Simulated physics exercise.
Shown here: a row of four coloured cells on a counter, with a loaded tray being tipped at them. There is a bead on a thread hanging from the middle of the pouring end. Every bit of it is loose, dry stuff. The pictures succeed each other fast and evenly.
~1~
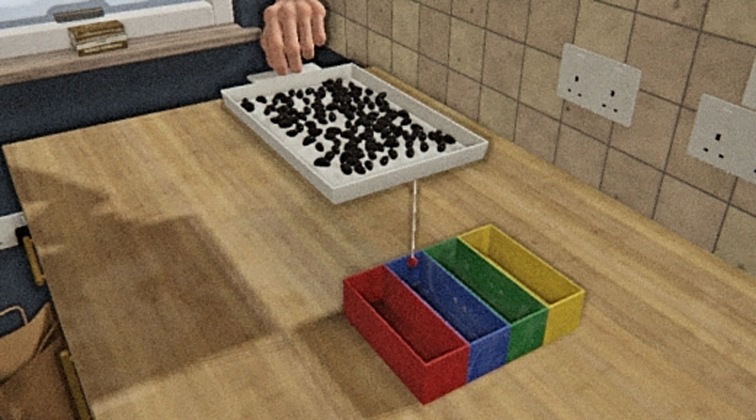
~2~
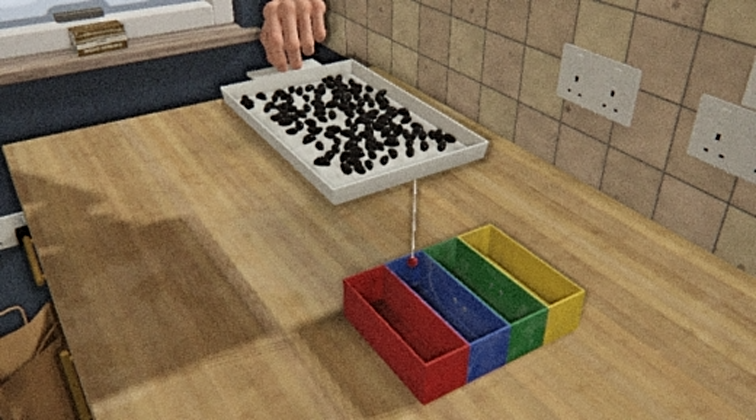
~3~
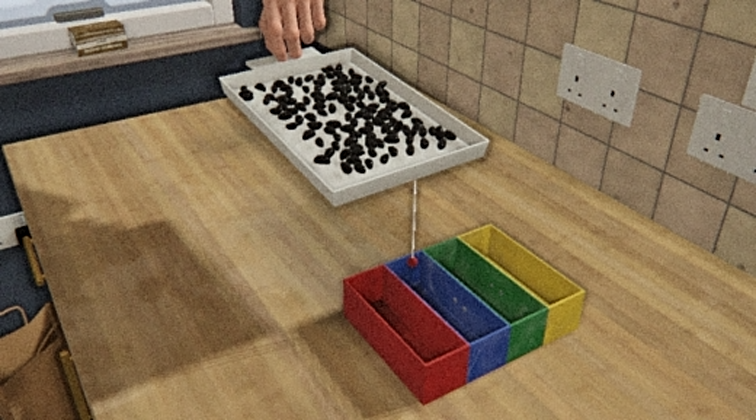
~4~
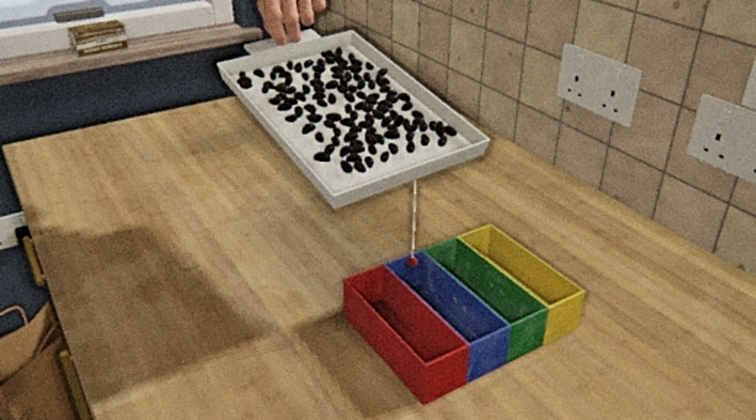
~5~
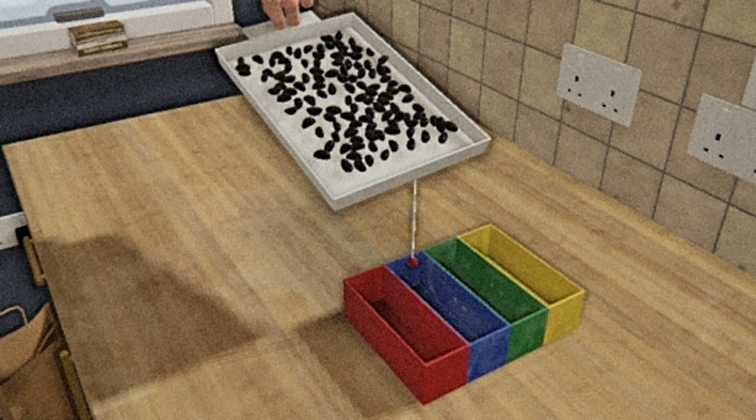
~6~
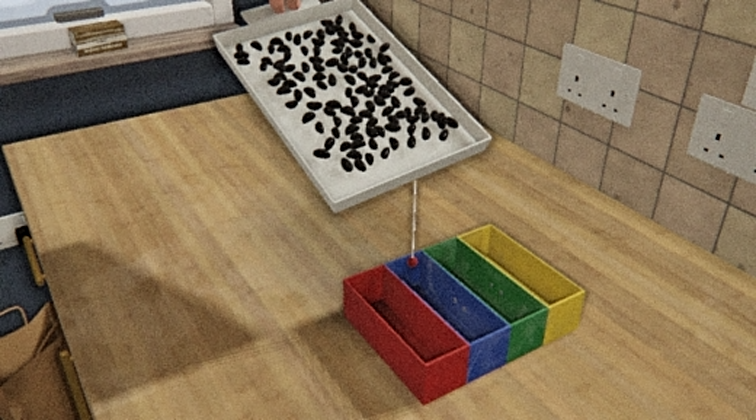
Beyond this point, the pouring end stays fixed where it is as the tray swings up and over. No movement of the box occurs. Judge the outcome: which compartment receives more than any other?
The red compartment receives the most.
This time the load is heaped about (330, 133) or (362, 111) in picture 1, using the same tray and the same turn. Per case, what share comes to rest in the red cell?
Roughly 40 per cent, then roughly 40 per cent.
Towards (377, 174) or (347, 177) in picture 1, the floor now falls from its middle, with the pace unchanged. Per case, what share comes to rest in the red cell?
Close to 30 percent first and close to 30 percent second.
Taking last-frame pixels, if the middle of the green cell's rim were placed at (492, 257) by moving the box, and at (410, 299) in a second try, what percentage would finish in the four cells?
Some 30 percent, followed by some 100 percent.
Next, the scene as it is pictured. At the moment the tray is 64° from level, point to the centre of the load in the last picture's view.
I'd put the middle close to (368, 138).
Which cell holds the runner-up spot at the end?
Blue.
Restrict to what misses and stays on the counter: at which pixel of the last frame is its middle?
I'd put the middle somewhere around (343, 376) in the last picture.
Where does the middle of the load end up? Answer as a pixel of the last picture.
Around (396, 356), give or take.
Soon after the last picture, tray tipped steeply; all on the tray.
A little later, tray tipped past a quarter turn; most on the tray; a small part in the red cell; a stray few in the blue cell; a small part falling or outside the box.
Later still, tray tipped past a quarter turn; about a third in the red cell; about a quarter in the blue cell; about half falling or outside the box.
At rest, tray tipped past a quarter turn; about a third in the red cell; about a quarter in the blue cell; none in the green cell; none in the yellow cell; about half outside the box.
